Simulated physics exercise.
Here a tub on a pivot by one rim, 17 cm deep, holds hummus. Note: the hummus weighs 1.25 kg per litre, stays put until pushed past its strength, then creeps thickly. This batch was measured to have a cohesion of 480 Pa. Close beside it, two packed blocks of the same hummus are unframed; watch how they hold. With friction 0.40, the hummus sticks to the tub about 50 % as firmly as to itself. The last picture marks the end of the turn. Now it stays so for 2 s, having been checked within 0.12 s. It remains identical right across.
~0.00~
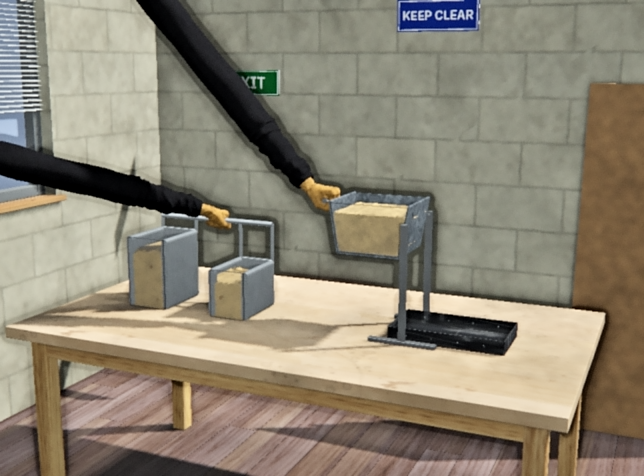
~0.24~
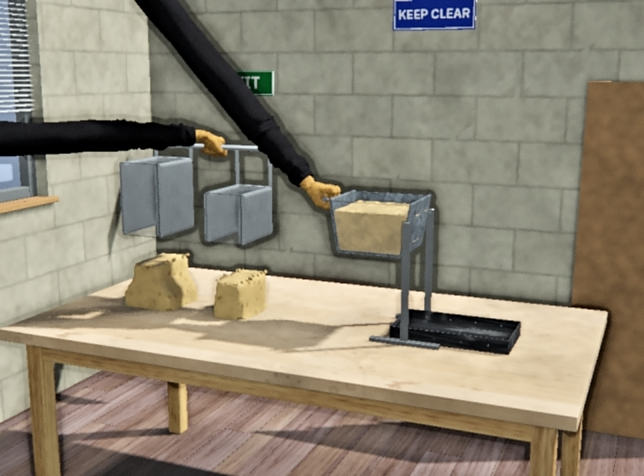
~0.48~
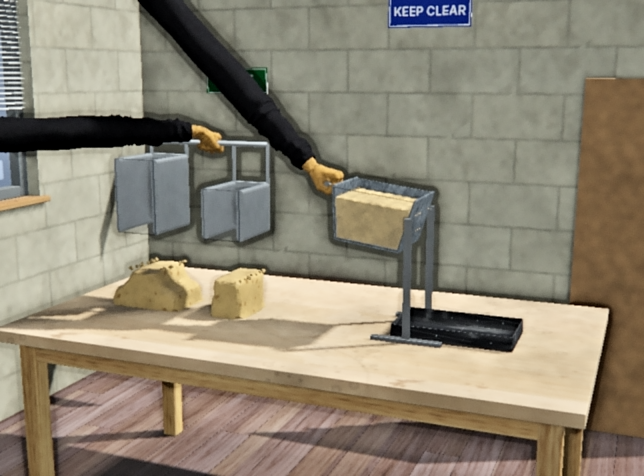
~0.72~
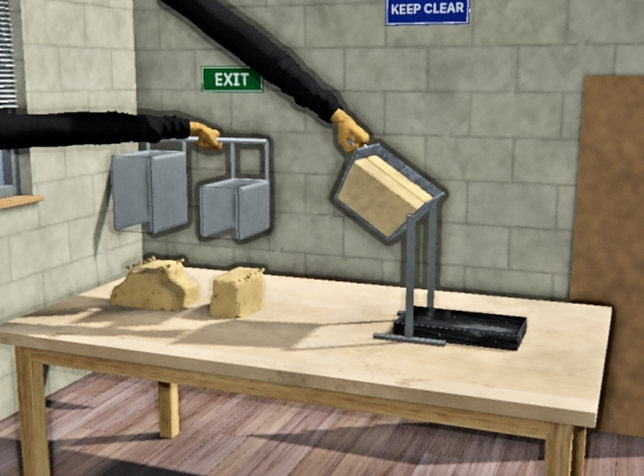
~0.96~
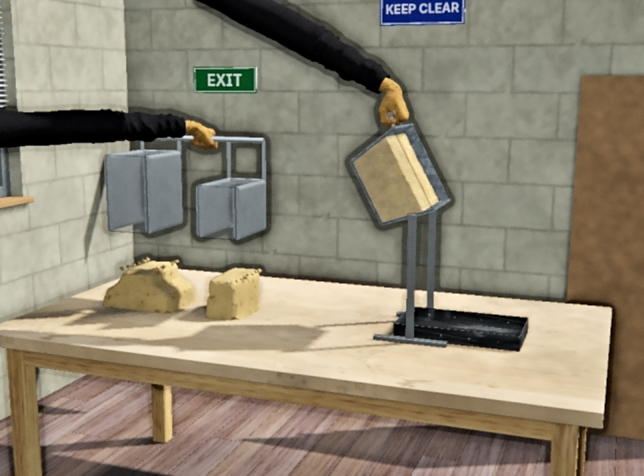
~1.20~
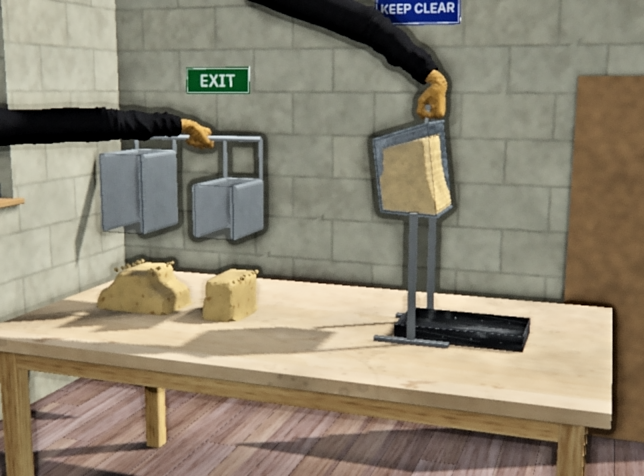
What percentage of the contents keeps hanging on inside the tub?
Near 39 %.
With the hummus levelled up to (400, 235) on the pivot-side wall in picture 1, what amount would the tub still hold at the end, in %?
It would come to roughly 100 percent.
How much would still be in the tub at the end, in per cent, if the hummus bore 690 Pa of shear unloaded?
I'd say around 50 percent.
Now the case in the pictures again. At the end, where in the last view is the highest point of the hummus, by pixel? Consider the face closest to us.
I'd say it peaks at roughly (403, 184) in the last picture.
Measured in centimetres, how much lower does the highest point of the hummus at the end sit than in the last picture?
Roughly 14 cm.
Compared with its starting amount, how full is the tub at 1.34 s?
It comes to about 85 percent of the start.
After 1.34 s, the tub is at 83 degrees and holds 83 %.
After 1.51 s, the tub is at 83 degrees and holds 51 %.
After 1.68 s, the tub is at 83 degrees and holds 39 %.
After 1.85 s, the tub is at 83 degrees and holds 39 %.
After 3.20 s, the tub is at 83 degrees and holds 39 %.
